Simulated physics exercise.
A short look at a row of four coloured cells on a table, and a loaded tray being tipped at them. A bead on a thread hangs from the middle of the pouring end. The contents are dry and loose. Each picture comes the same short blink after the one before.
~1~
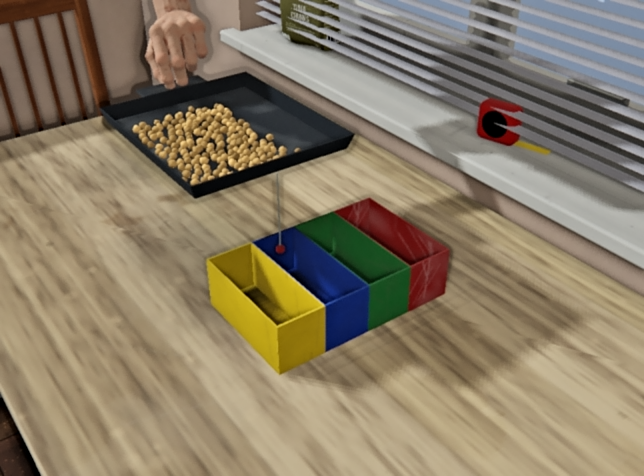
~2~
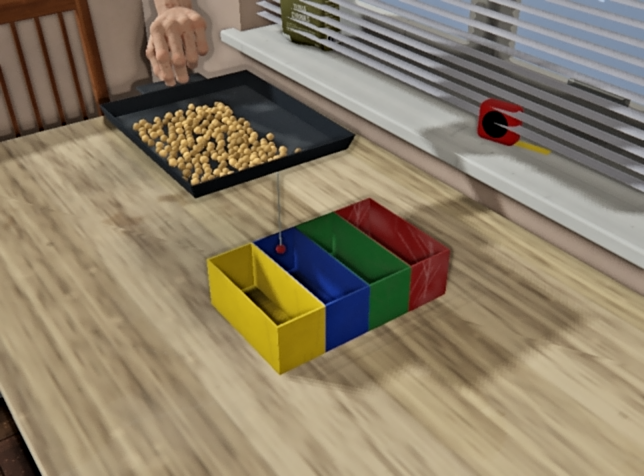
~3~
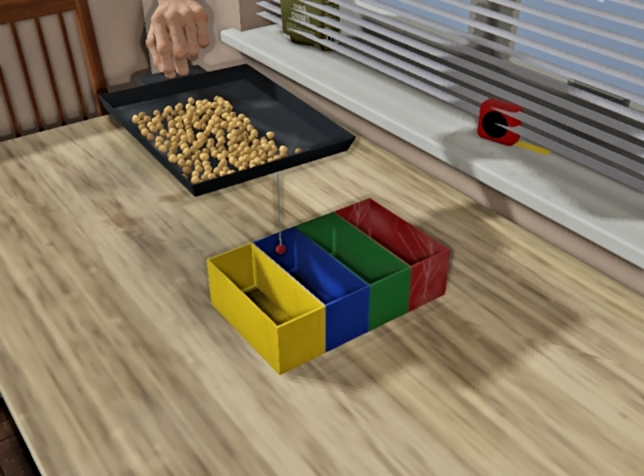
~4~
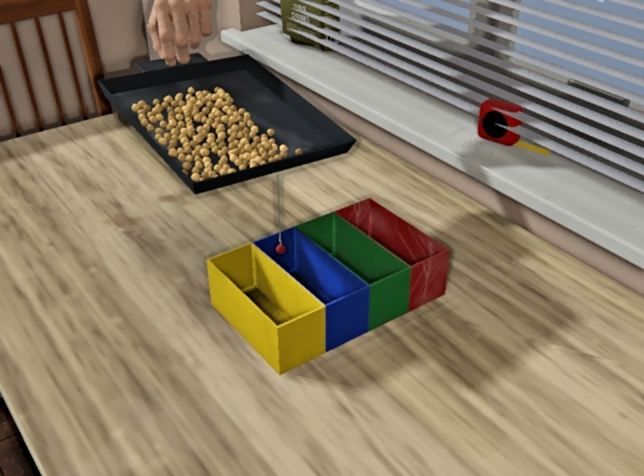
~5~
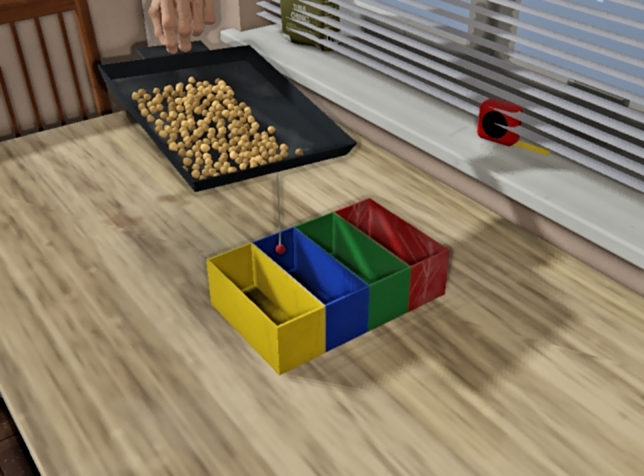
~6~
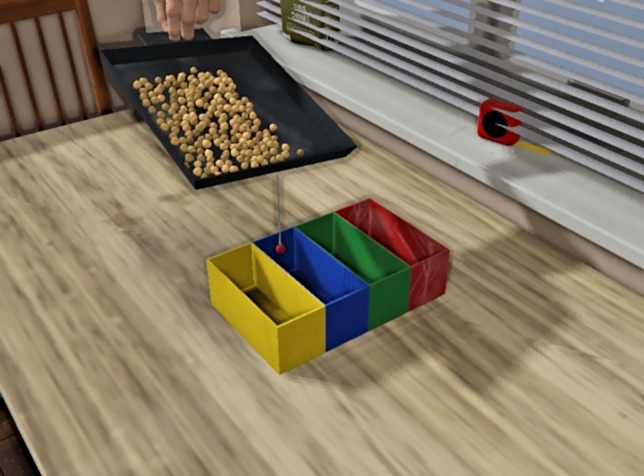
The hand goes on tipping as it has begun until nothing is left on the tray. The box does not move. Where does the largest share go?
The green cell gets the most.
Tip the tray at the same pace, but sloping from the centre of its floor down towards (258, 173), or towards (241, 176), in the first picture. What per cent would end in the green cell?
Near 0 % and 0 %.
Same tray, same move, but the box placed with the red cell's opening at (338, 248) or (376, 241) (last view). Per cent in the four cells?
Near 80 % and 100 %.
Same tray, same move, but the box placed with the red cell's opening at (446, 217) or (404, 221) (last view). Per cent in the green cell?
First some 0, then 40 per cent.
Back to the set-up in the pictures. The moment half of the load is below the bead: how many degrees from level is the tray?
Near 105 degrees.
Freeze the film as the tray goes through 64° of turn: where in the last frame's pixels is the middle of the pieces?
Roughly at (292, 144).
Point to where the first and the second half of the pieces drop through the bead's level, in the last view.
First near (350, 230), later near (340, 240).
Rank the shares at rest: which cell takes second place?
Next in line is that blue cell.
Soon, tray tipped steeply; nearly all on the tray; a stray few in the green cell; a stray few in the blue cell; a stray few in the red cell; a stray few falling or outside the box.
A while on, tray tipped past a quarter turn; about a quarter on the tray; about a third in the green cell; a small part in the blue cell; a small part in the red cell; a stray few in the yellow cell; about a quarter falling or outside the box.
Towards the end, tray tipped past a quarter turn; about two thirds in the green cell; about a quarter in the blue cell; a small part in the red cell; a small part in the yellow cell; a stray few falling or outside the box.
Finally, tray tipped past a quarter turn; about two thirds in the green cell; about a quarter in the blue cell; a small part in the red cell; a small part in the yellow cell; a stray few outside the box.
